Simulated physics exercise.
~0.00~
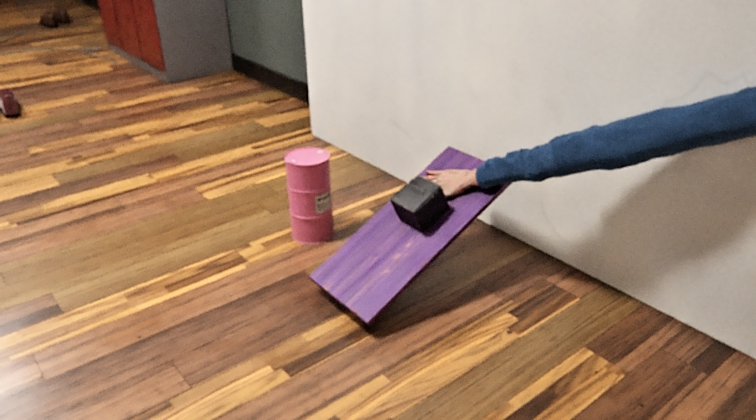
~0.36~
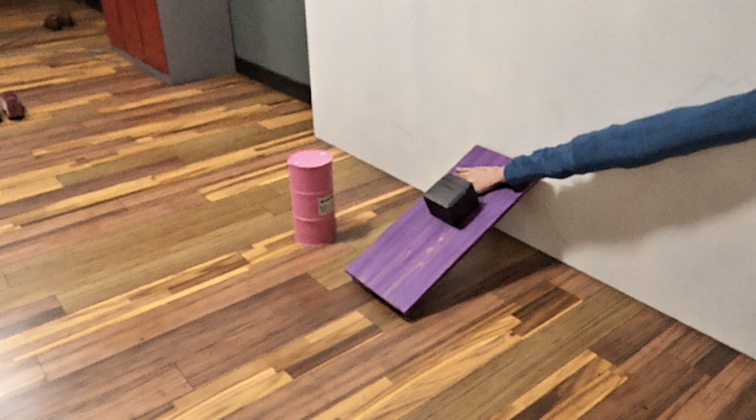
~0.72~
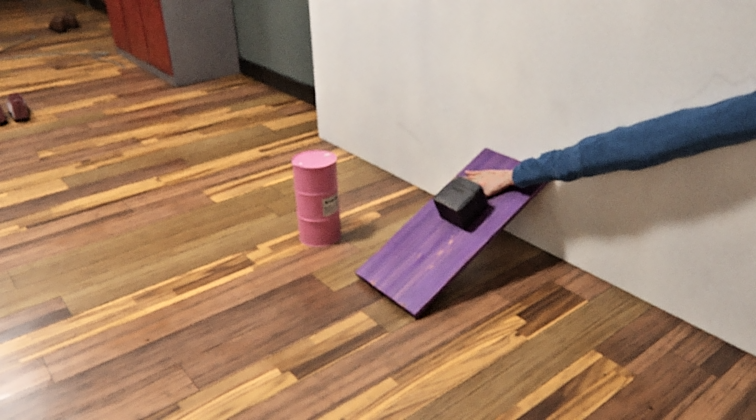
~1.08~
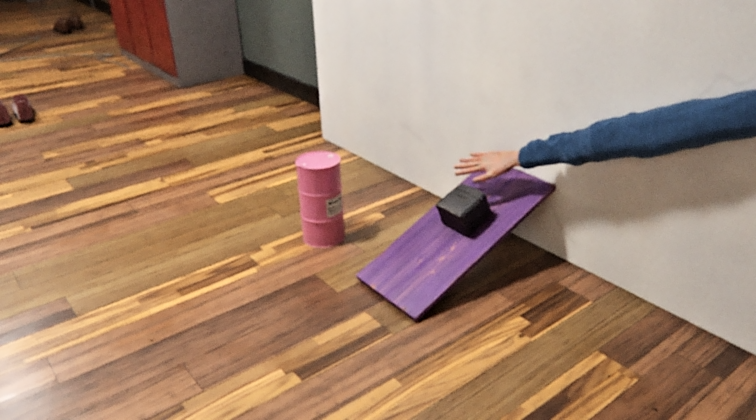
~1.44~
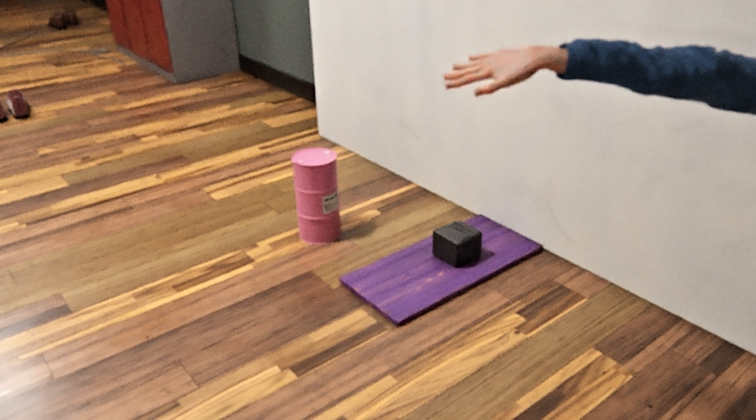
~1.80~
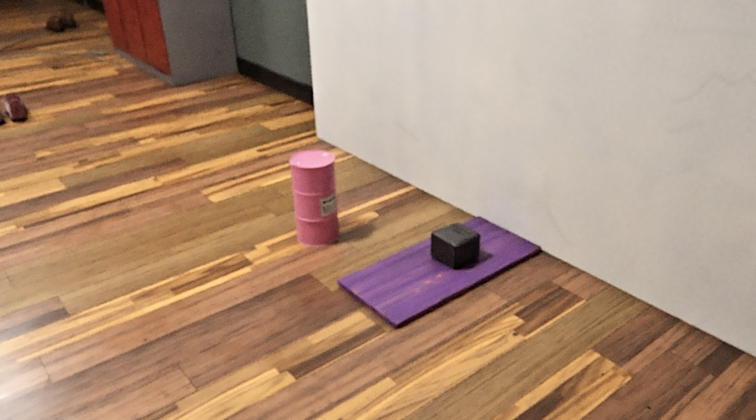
A hand lets go of a leaning purple board, which slips down flat.
